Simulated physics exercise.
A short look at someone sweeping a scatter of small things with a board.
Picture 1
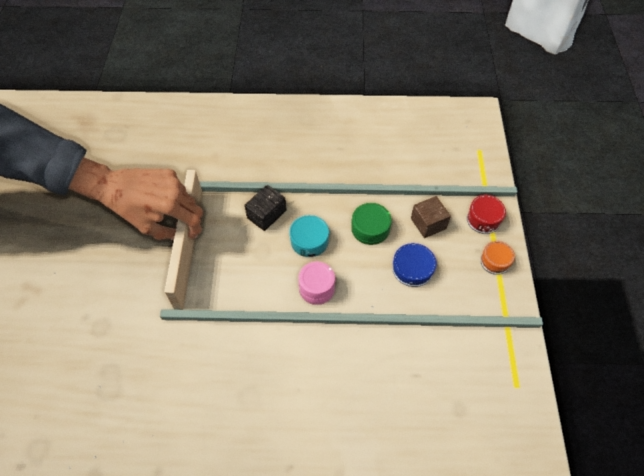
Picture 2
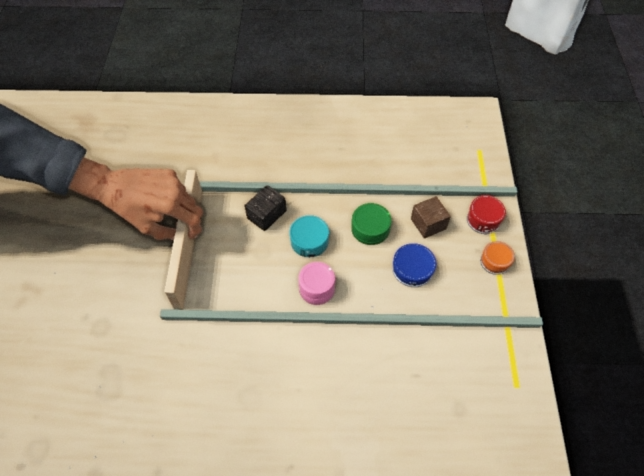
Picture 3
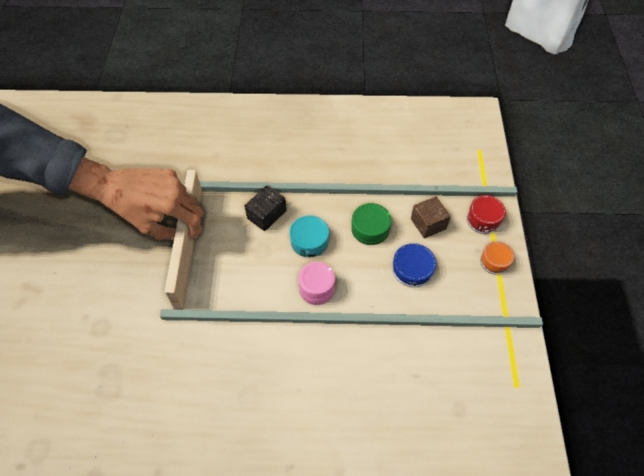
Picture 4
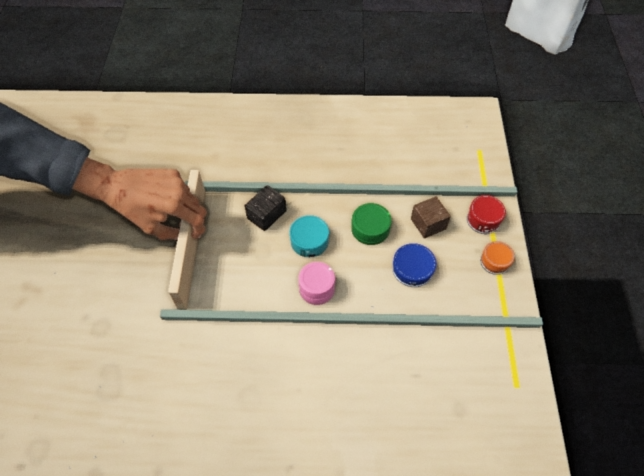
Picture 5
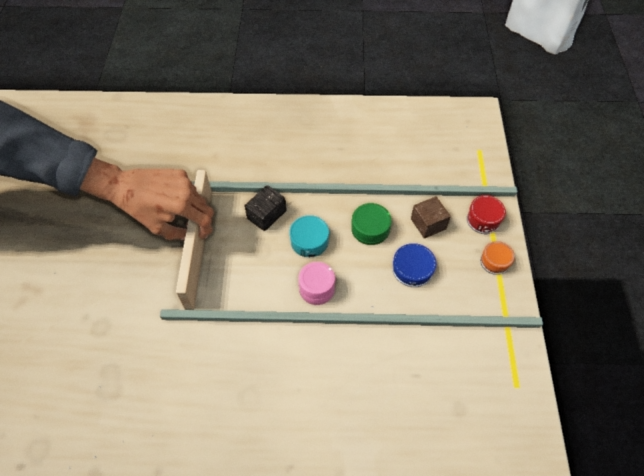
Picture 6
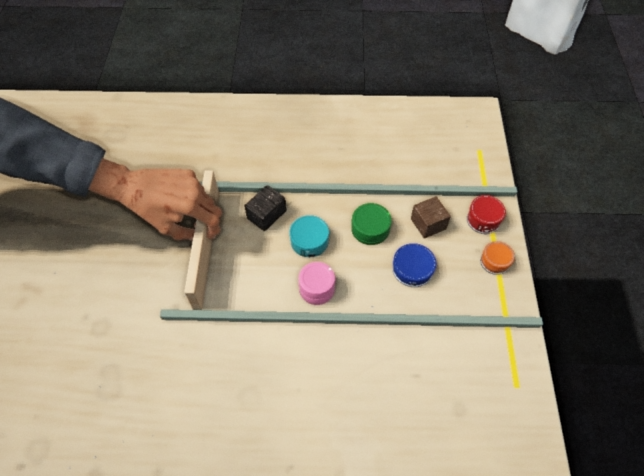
A hand held a wooden board upright between two rails on a table, then slid it slightly right toward a black block and scattered colourful round pieces, which all stayed still.
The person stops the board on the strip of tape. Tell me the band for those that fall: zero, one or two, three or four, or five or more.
Here the number that fall off is five or more.
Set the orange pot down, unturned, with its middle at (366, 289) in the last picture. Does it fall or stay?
From there it comes down.
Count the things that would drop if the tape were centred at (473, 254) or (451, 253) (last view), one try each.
It would be 3 and 2.
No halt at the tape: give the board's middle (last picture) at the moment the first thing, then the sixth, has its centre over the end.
At (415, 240) for the first, at (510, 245) for the sixth.
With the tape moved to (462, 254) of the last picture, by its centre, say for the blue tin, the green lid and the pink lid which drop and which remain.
The blue tin survives, the green lid remains up, the pink lid does not fall.
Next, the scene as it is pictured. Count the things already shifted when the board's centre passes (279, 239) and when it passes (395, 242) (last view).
At the one place 1, at the other 7.
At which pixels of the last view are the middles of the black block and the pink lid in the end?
The black block stops around (504, 206); the pink lid around (523, 292).
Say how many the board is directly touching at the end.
3 of them.
Soon after, none off yet; orange pot at rest near (497, 258); red tin at rest near (486, 215); brown block at rest near (430, 217).
In the end, the number that fall off is five or more; gone, green lid, blue tin, brown block, red tin and orange pot.
